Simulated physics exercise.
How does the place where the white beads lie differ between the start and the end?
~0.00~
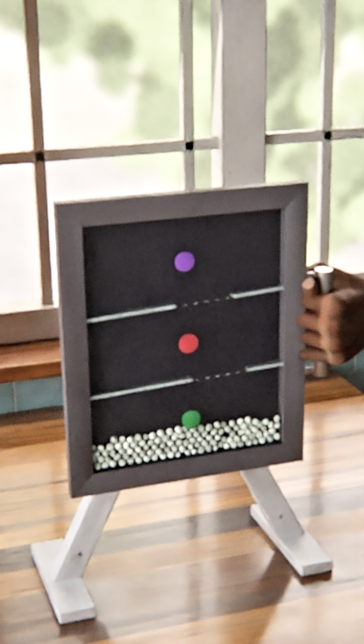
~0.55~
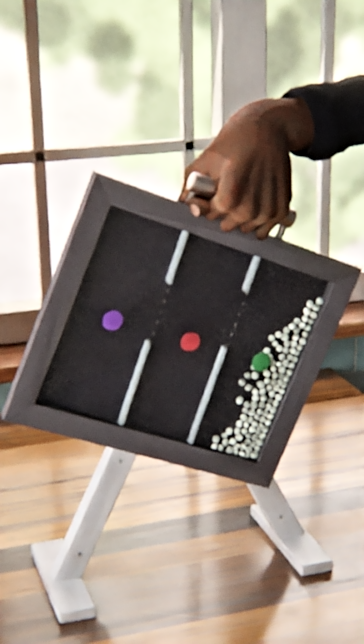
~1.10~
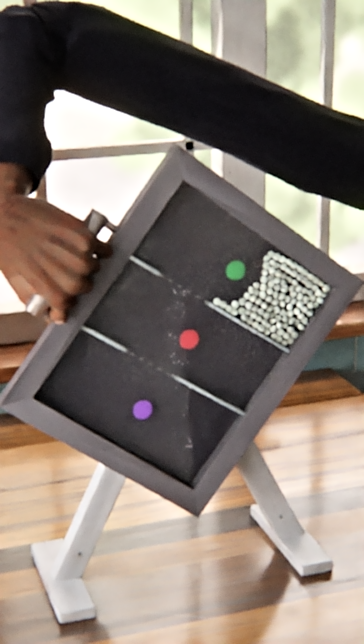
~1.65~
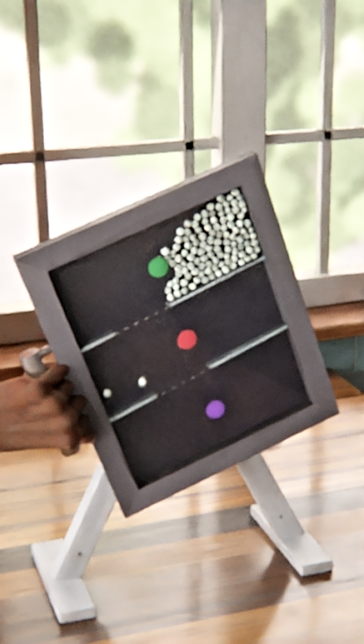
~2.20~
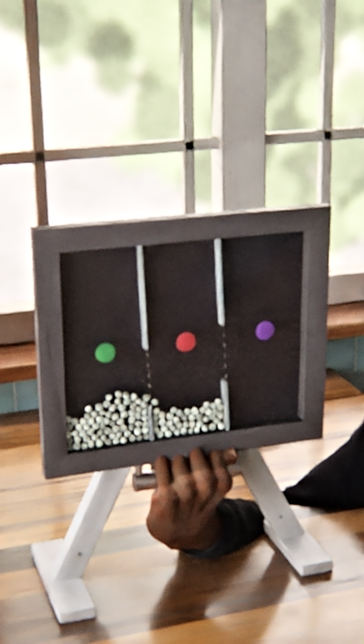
At the start the beads lie along the bottom of the case, all in the chamber with the green dot. At the end they lie farther left and slightly higher in the view, heaped in the green and red chambers with none in the purple one.
